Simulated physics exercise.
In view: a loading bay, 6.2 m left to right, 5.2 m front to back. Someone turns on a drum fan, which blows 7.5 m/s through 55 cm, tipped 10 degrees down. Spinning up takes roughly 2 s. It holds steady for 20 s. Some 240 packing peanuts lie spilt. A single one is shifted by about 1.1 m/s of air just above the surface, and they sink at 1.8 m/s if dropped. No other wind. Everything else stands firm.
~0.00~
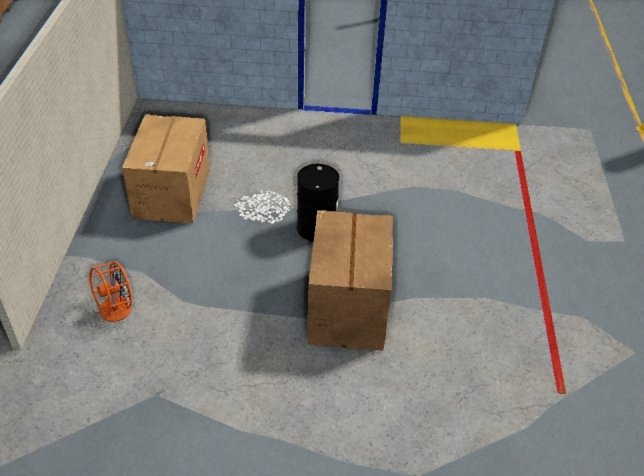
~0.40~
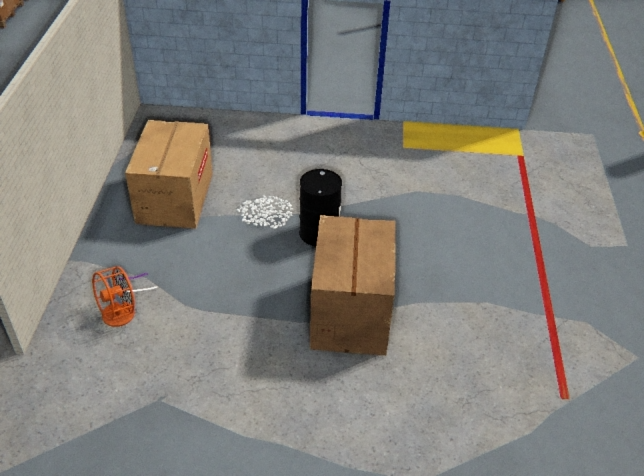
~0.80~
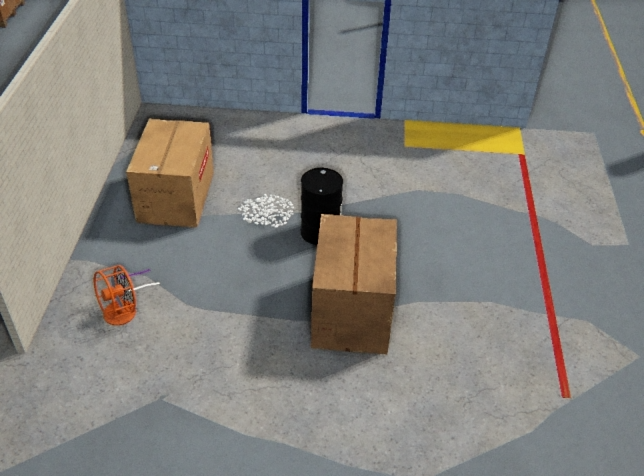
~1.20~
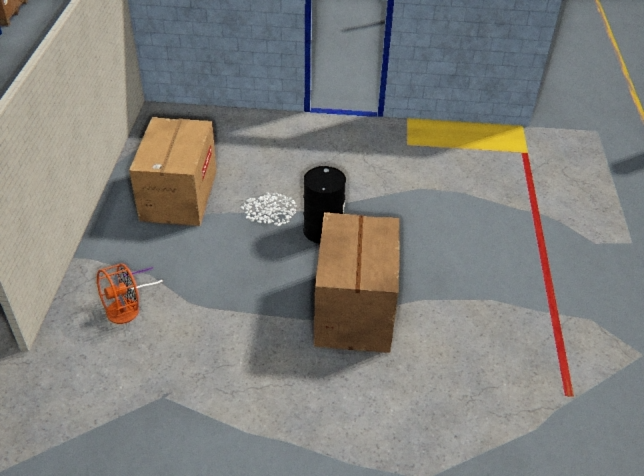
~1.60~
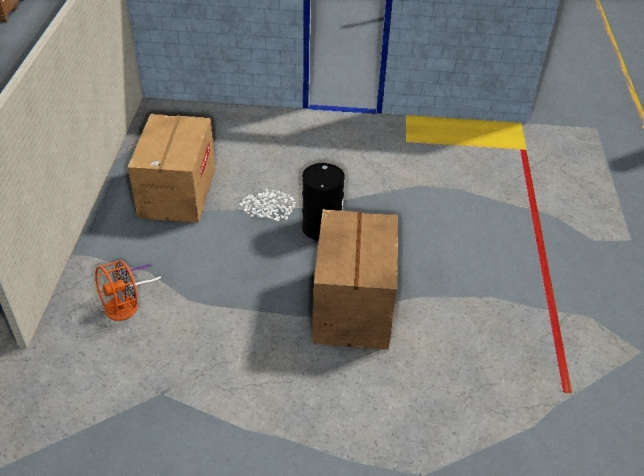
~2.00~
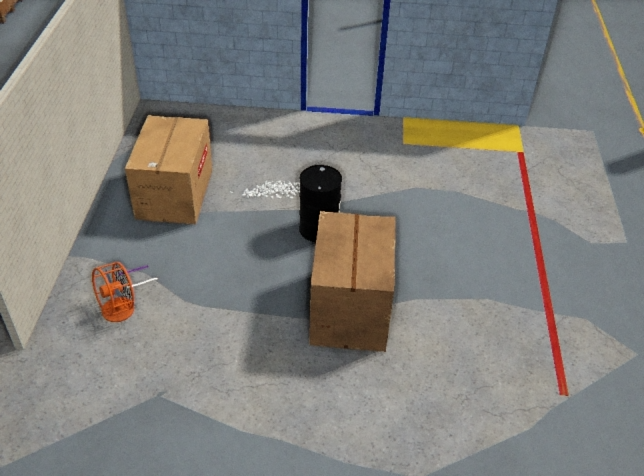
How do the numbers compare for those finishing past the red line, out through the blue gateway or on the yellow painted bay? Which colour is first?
The biggest group is at blue.
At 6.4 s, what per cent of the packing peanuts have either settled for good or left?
The share is about 60 %.
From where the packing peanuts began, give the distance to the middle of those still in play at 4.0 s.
Centre shift: Near 2.6 m.
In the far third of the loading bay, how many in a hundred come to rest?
Share at the end: Close to 3 %.
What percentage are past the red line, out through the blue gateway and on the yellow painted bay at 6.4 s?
Shares come out near 20 % for red, 70 % for blue and 5 % for yellow.
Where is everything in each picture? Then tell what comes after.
In the first picture, the middle of the packing peanuts is near (263, 208), none has stirred yet and the mouth of the drum fan is at (110, 288).
In the second picture, the middle of the packing peanuts is near (266, 213), none has stirred yet, the yellow painted bay is centred on (462, 138), the blue gateway is centred on (340, 117) and the red line is centred on (539, 239).
In the third picture, the middle of the packing peanuts is near (267, 212), none has stirred yet, the top of a barrel is at (322, 181) and the top of a large carton is at (169, 146).
In the fourth picture, the middle of the packing peanuts is near (270, 211) and none has stirred yet.
In the fifth picture, the middle of the packing peanuts is near (270, 206) and about 5 % have left their places.
In the sixth picture, the middle of the packing peanuts is near (278, 190), the farthest in sight from the drum fan is at (300, 185) and all have left their places.
After 4.0 s, 70 % are on the move or not yet settled, 23 % are on the yellow painted bay, 43 % out through the blue gateway and 0 % past the red line; the middle of those still in play is near (355, 121).
After 6.4 s, 43 % are on the move or not yet settled, 5 % are on the yellow painted bay, 71 % out through the blue gateway and 21 % past the red line; the middle of those still in play is near (348, 105).
After 11.0 s, 8 % are on the move or not yet settled, 4 % are on the yellow painted bay, 72 % out through the blue gateway and 23 % past the red line.
After 20.0 s, at the end, 3 % are on the yellow painted bay, 72 % out through the blue gateway and 24 % past the red line.
